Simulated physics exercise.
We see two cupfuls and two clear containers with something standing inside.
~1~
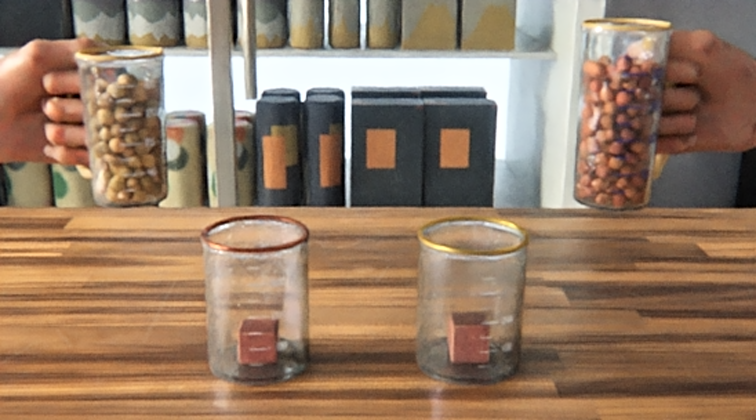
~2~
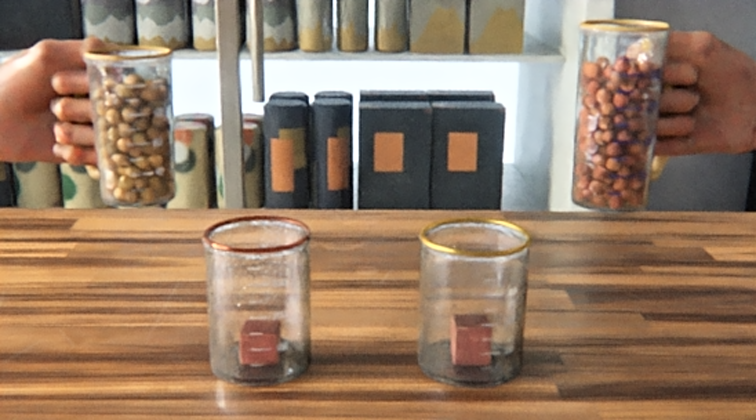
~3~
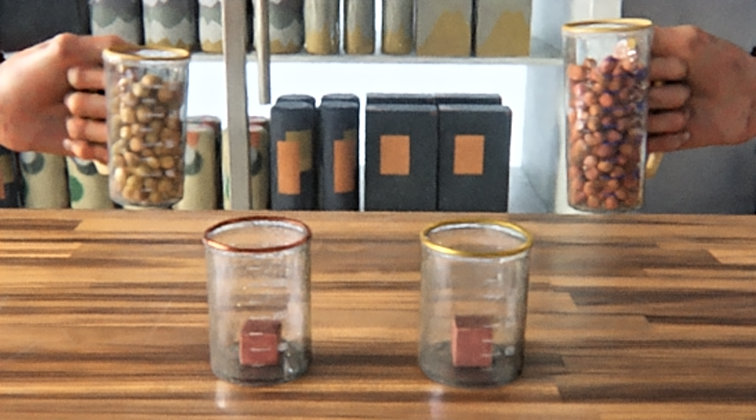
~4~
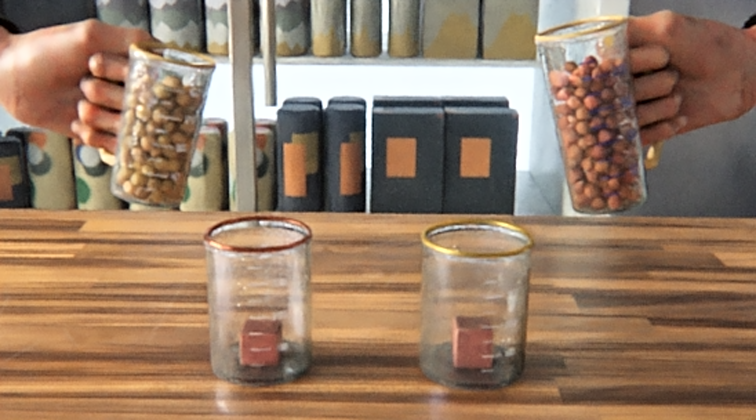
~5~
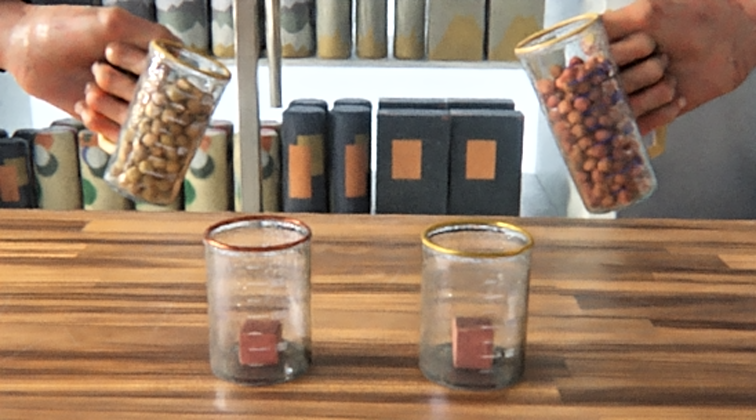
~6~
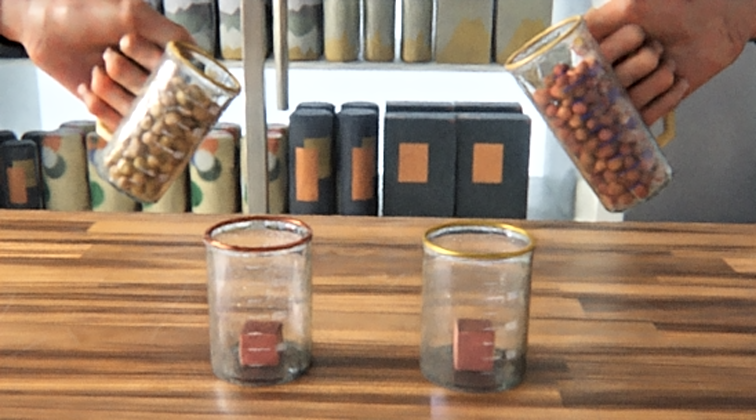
Two hands move cups of round pieces inward and tilt them toward each other above two clear containers.
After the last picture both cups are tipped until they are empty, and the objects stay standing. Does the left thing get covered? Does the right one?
Left thing disappears under the fill, right thing disappears under the fill.
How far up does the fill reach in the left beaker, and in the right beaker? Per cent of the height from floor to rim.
Left about 50, right about 60.
Then, 0.41 s after the last picture, left beaker empty, all of its cupful still in the cup; right beaker empty, all of its cupful still in the cup.
Then, 0.86 s after the last picture, left beaker nearly empty, most of its cupful still in the cup; right beaker nearly empty, nearly all of its cupful still in the cup.
Then, 1.38 s after the last picture, left beaker a third full, none of its cupful still in the cup; right beaker half full, none of its cupful still in the cup.
At rest, left beaker half full (surface near (261, 295)), nothing beside it; right beaker two thirds full (surface near (476, 288)), nothing beside it; the left thing is covered; the right thing is covered.
